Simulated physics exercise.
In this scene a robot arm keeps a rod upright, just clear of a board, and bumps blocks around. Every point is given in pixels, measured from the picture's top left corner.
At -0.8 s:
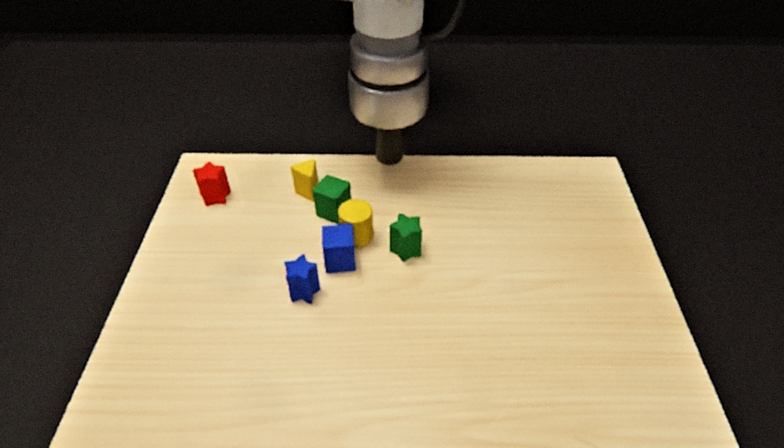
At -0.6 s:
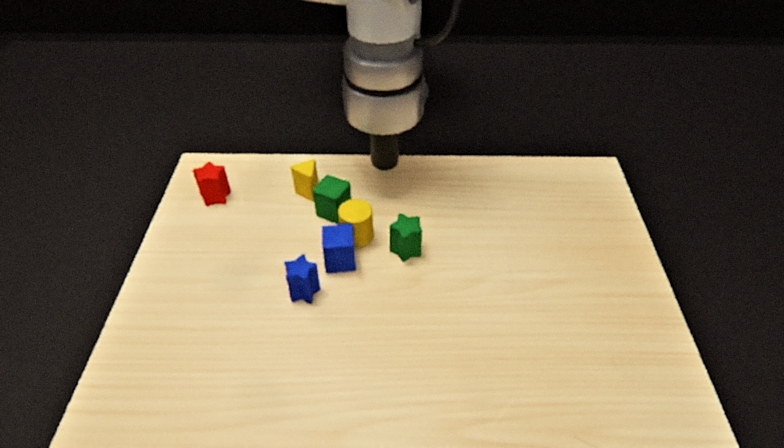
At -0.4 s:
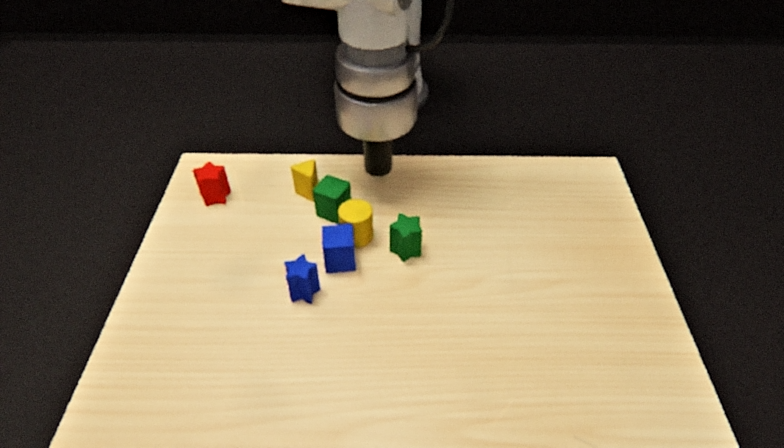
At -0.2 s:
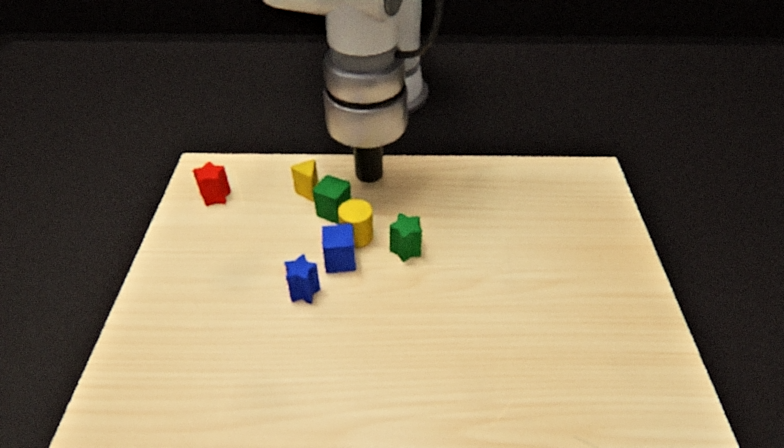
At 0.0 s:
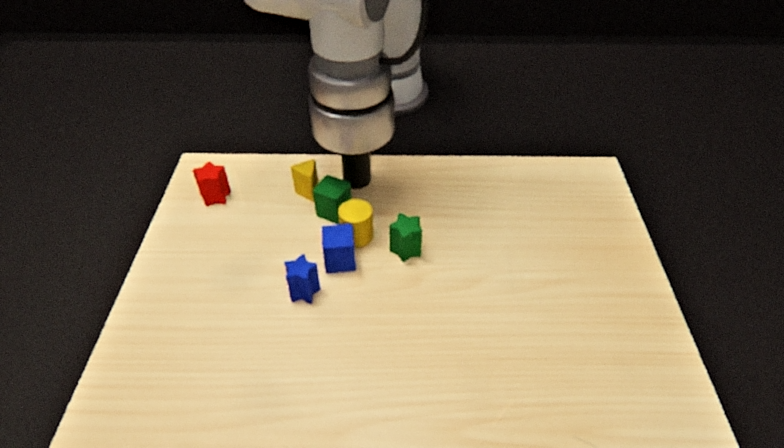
A robot arm moves left and slightly down above still colored blocks on a wooden board.
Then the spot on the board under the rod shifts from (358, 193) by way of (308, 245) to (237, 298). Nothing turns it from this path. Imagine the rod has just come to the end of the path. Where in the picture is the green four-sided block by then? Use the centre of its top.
I predict (253, 228).
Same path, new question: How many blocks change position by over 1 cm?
One block shifts.
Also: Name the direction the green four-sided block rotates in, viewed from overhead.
Prediction: Clockwise.
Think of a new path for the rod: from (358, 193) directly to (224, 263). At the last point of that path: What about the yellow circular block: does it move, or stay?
It ends up on the same spot.
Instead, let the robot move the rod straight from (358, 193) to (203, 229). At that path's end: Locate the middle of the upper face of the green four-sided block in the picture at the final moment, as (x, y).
If I read the scene right, the answer is (315, 197).
What follows on the original path. One third of the way, rod at (323, 214); green four-sided block at (292, 212), turned 45° clockwise.
Two thirds of the way, rod at (285, 251); green four-sided block at (256, 228), turned 90° clockwise.
At the end, rod at (232, 285); green four-sided block at (253, 228), turned 105° clockwise; yellow circular block not moved.
